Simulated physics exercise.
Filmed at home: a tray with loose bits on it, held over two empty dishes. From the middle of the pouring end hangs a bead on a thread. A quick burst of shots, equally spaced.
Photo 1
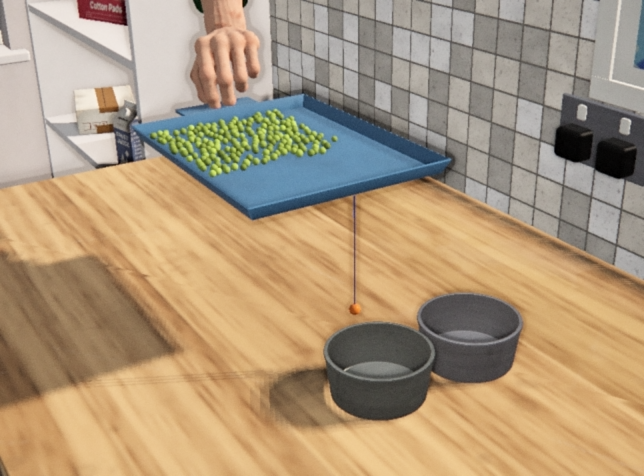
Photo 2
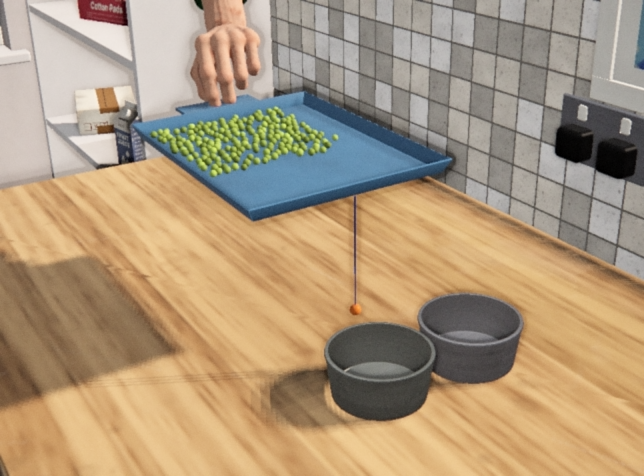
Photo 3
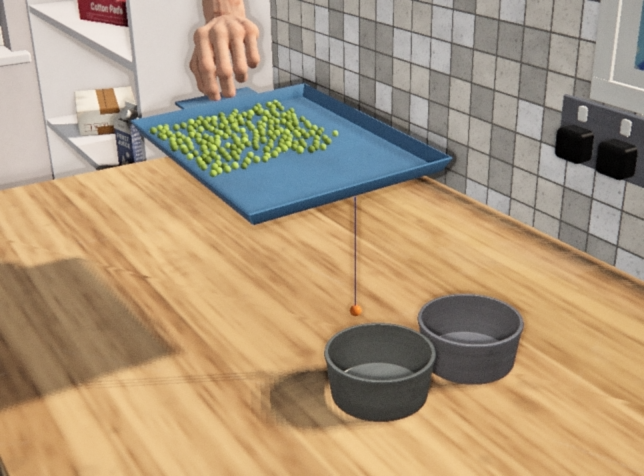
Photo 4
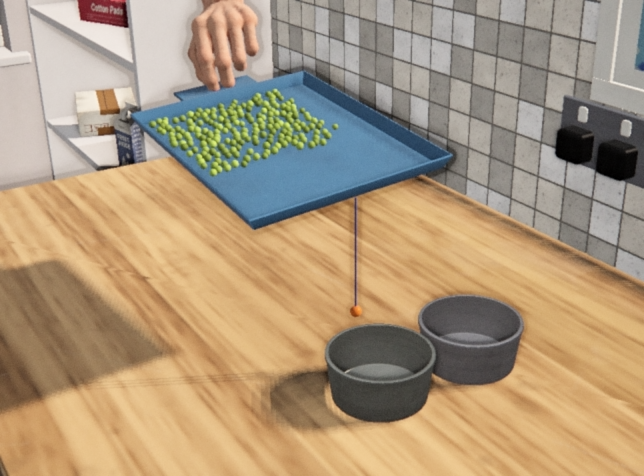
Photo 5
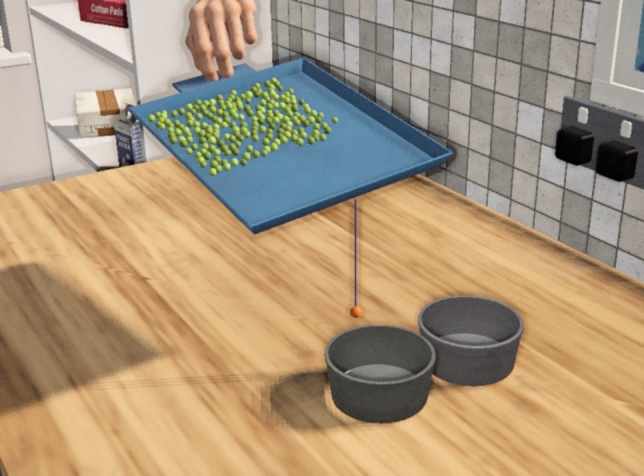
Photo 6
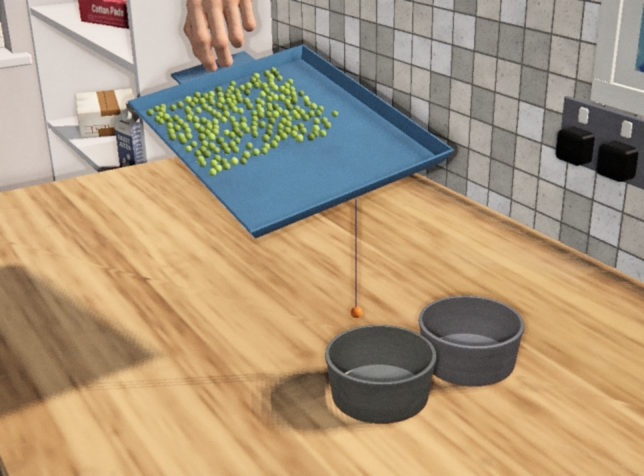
A hand slowly tilts a blue tray of green peas above two empty grey dishes.
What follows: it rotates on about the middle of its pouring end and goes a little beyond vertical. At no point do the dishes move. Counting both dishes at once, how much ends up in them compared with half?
Between them they hold less than half.
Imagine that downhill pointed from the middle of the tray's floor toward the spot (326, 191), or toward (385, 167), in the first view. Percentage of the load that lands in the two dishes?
Well, 40 percent for one and then 60 percent for the other.
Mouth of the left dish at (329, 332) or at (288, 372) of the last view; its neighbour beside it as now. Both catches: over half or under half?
Catch, run one: Below the halfway mark; run two: Past the halfway mark.
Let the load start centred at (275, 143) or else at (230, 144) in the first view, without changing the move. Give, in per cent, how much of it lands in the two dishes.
Share in order: Roughly 0 %, 0 %.
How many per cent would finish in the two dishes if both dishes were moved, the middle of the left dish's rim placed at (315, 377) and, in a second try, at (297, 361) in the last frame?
About 30 and 60 per cent respectively.
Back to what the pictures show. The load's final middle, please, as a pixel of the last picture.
Centre at rest, last view: Approx. (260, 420).
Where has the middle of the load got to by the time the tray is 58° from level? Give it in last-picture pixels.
Roughly at (258, 268).
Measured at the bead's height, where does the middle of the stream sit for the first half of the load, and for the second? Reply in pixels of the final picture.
First half (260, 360); second half (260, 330).
Just after the last frame, tray tipped steeply; roughly half on the tray; roughly a third outside both; about a tenth in the air.
A moment on, tray tipped right over; almost all outside both; just a few in the air.
Further on, tray tipped past a quarter turn; every one outside both.
When it is over, tray tipped past a quarter turn; not one in the left dish; not one in the right dish; every one outside both.
